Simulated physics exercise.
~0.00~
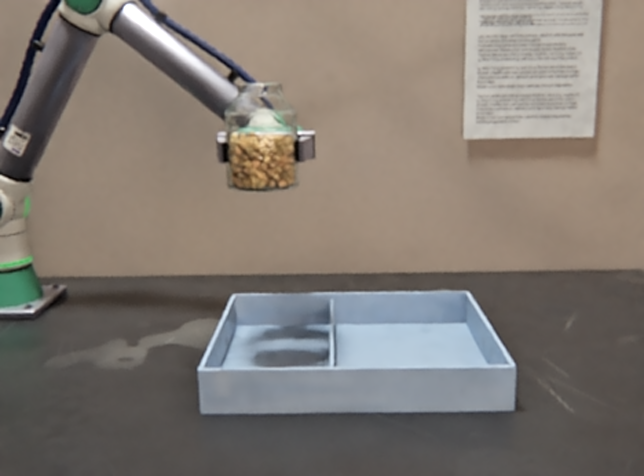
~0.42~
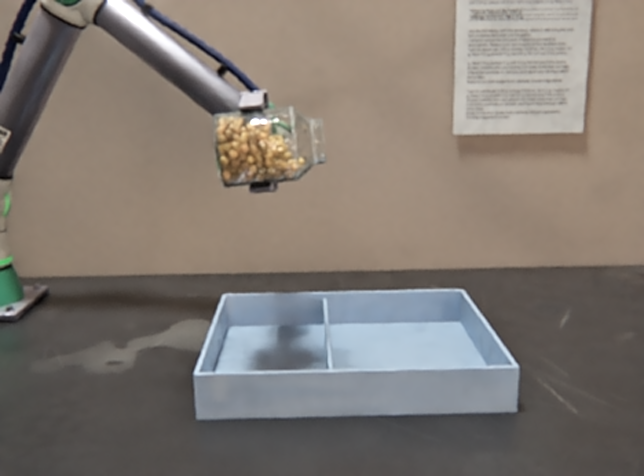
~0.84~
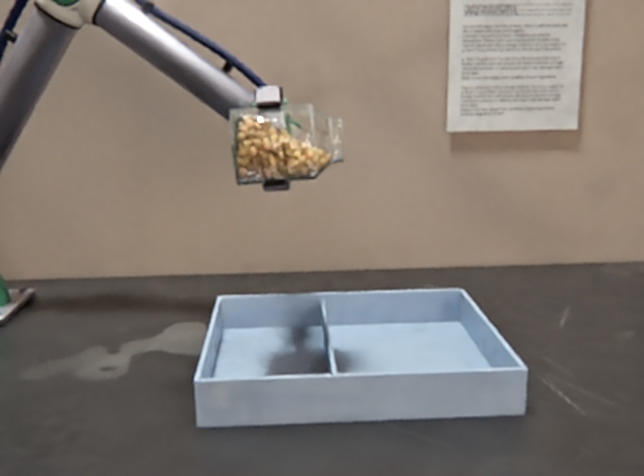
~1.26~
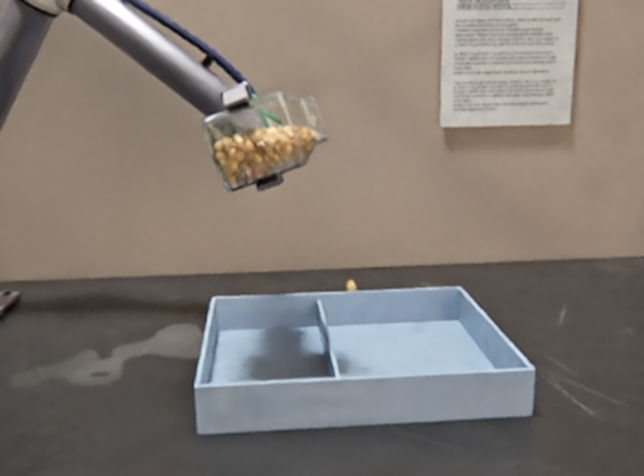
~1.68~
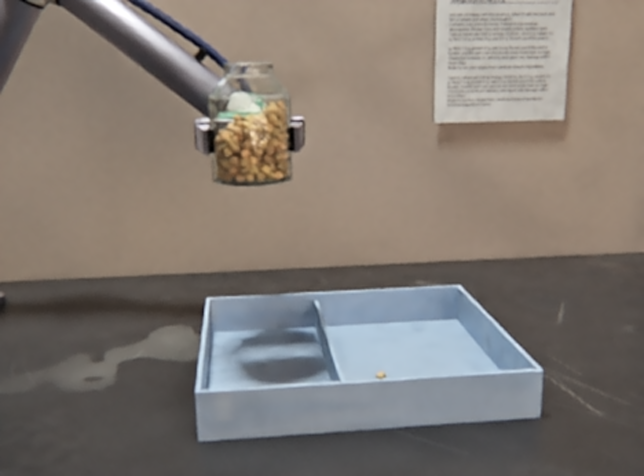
The clip shows a robot arm holding a glass jar of dried chickpeas above a pale blue divided tray, tipping it onto its side towards the right and then standing it upright again, with nearly all the chickpeas still inside and one lying in the tray's right part.
